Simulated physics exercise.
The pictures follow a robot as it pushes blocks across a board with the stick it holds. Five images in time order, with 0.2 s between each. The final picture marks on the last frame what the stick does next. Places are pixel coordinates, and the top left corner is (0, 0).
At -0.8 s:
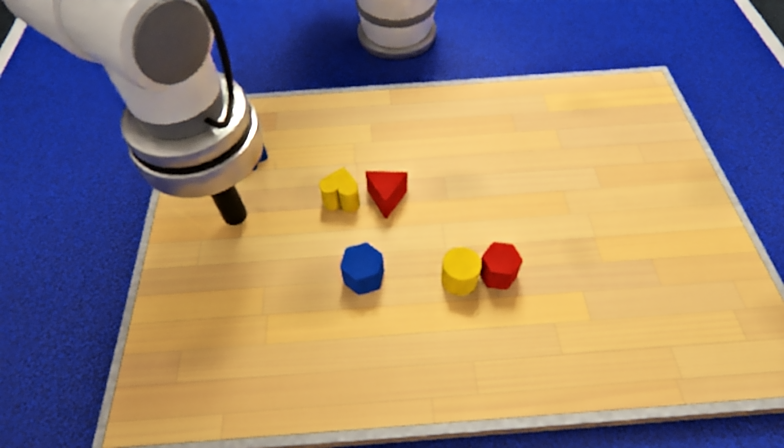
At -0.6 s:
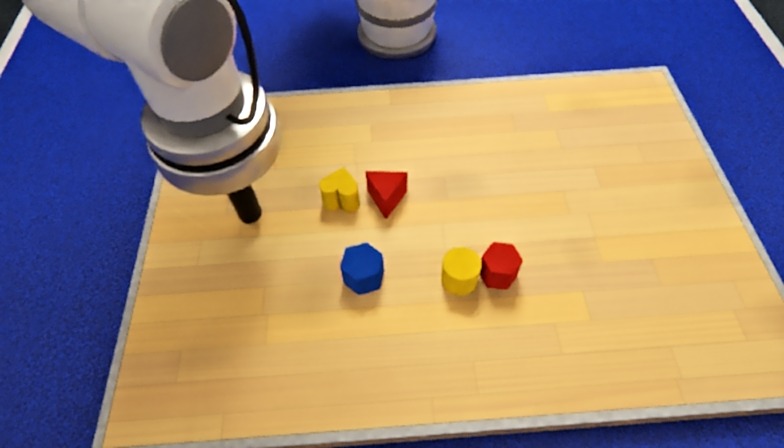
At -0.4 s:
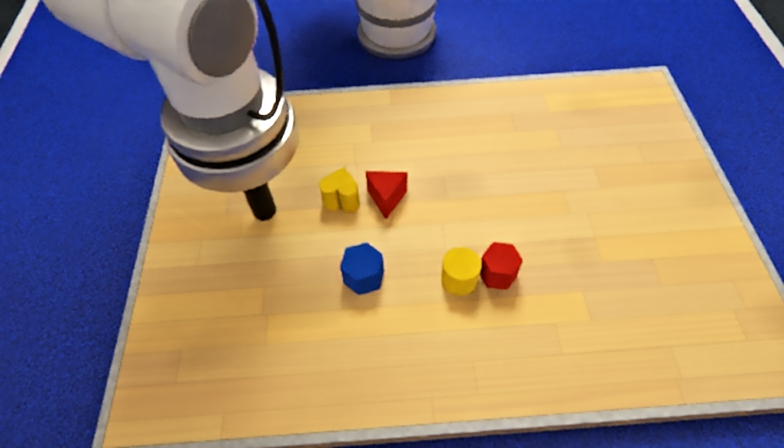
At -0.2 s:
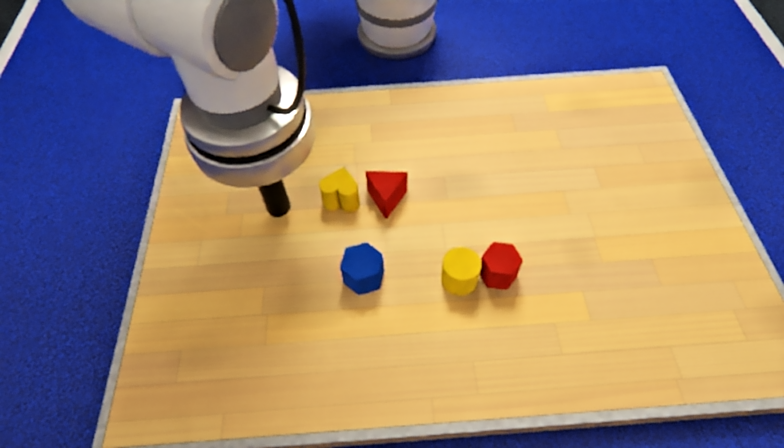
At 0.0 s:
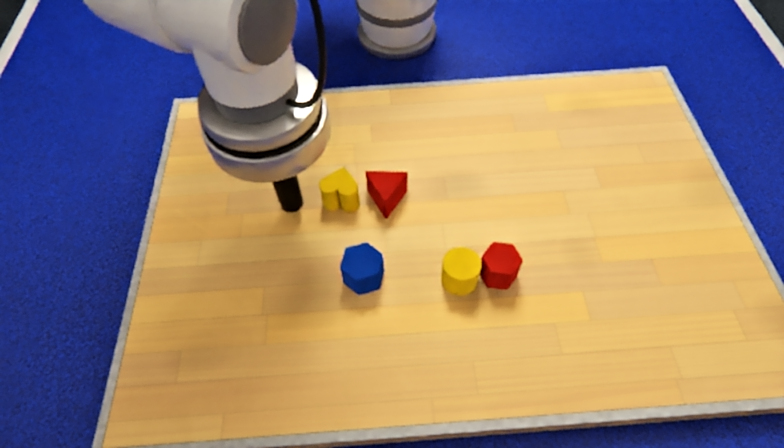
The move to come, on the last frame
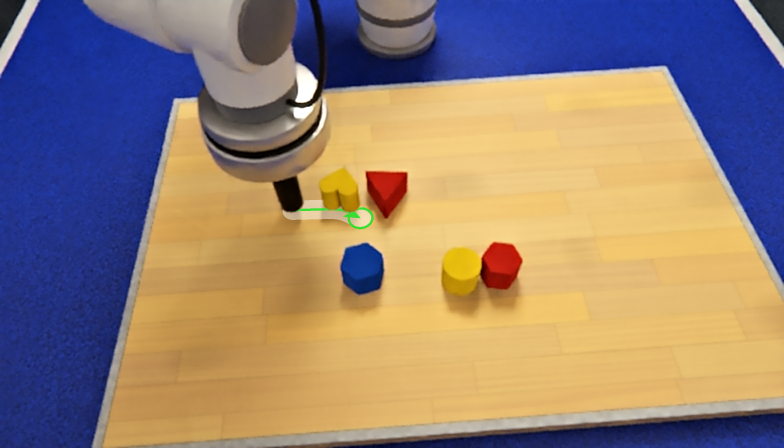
White robot arm moving its black stick slowly right across a wooden board toward a yellow heart, the coloured blocks staying still.
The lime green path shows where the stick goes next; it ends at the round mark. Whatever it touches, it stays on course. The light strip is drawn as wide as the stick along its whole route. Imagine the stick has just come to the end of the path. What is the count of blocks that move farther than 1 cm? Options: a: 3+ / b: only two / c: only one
b
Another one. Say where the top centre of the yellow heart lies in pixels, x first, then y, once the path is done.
The yellow heart ends near (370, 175).
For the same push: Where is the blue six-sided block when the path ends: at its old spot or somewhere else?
The block in question stays where it was by the end.
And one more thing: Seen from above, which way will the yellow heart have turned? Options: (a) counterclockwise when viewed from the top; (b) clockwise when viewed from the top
The correct letter is a.
Drawn move, from (294, 210) through (317, 209) and (340, 210) to (361, 218).
Halfway along, stick (328, 202); yellow heart (355, 179), turned 10° anticlockwise; red triangular piece (389, 180).
At the end, stick (360, 211); yellow heart (370, 175), turned 55° anticlockwise; blue six-sided block still; red triangular piece (402, 175), turned 40° clockwise.
